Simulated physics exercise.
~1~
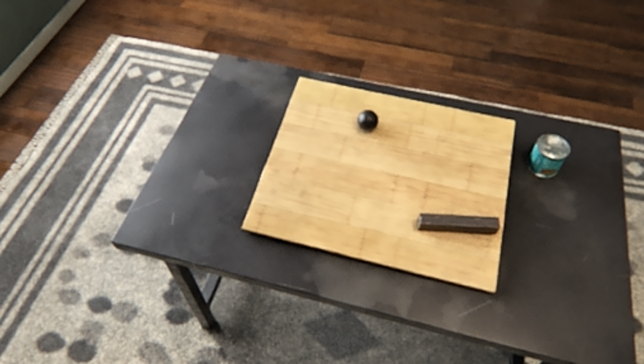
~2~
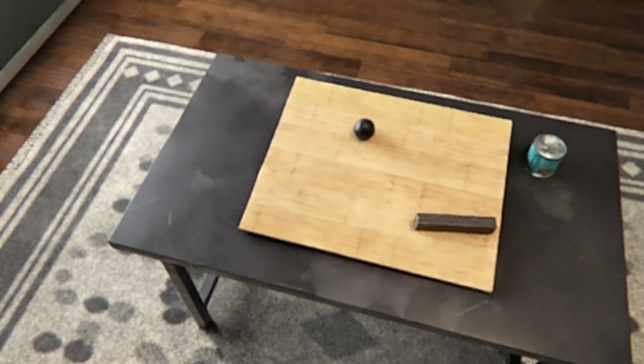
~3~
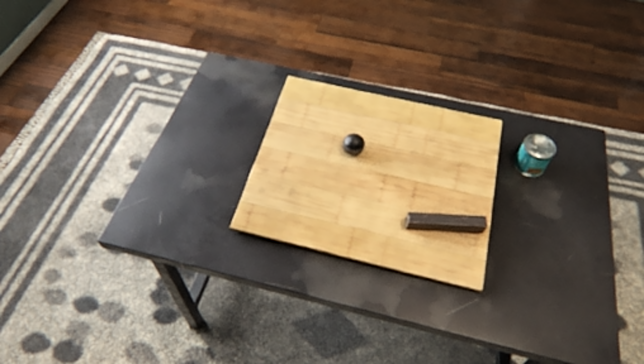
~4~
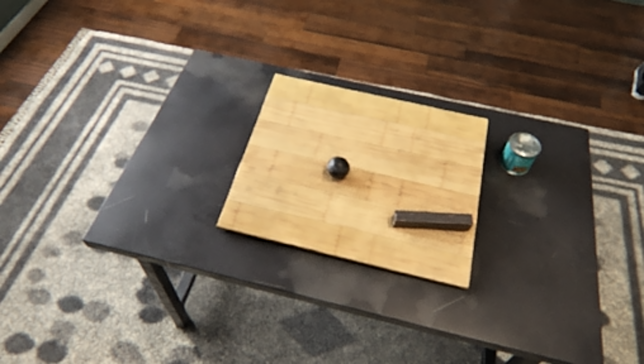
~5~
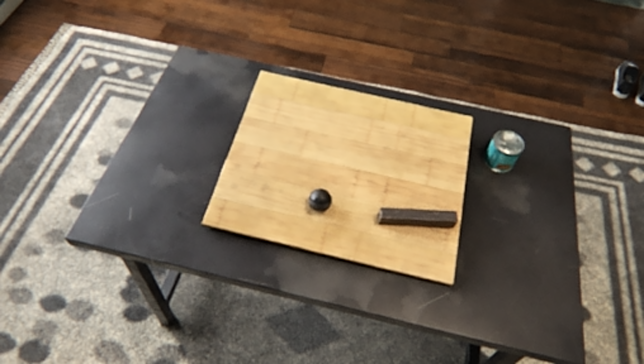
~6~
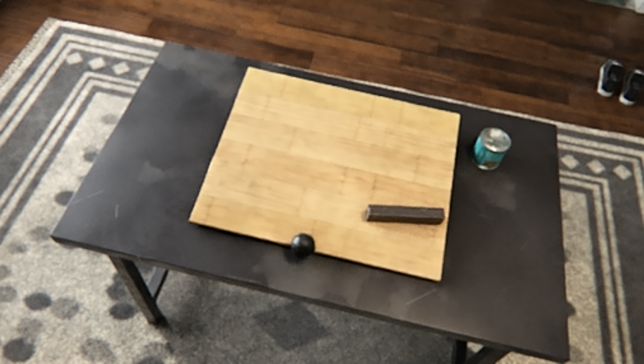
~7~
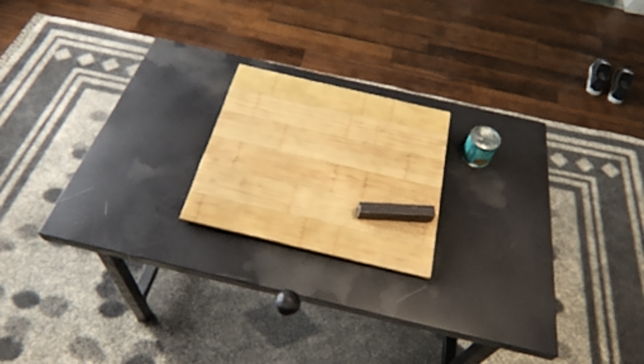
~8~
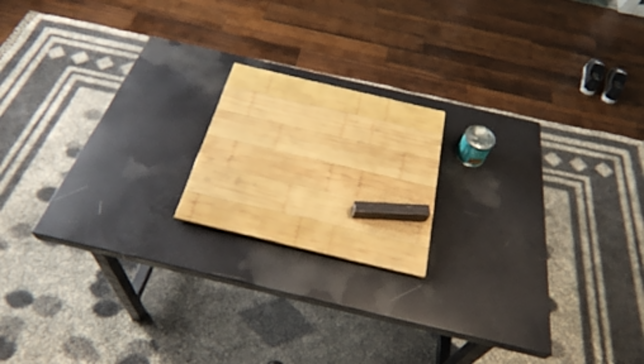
The clip opens on a light wooden board lying on a dark table, with a black ball near its far edge, a short dark bar toward the lower right, and a turquoise tin standing on the table to the right. The ball rolls down the board toward the near edge, slowly at first and then faster, passing to the left of the bar. As the view pans slightly right, it reaches the near edge and goes over it. The ball then drops past the front of the table and out of sight, while the board, bar and tin remain in place.
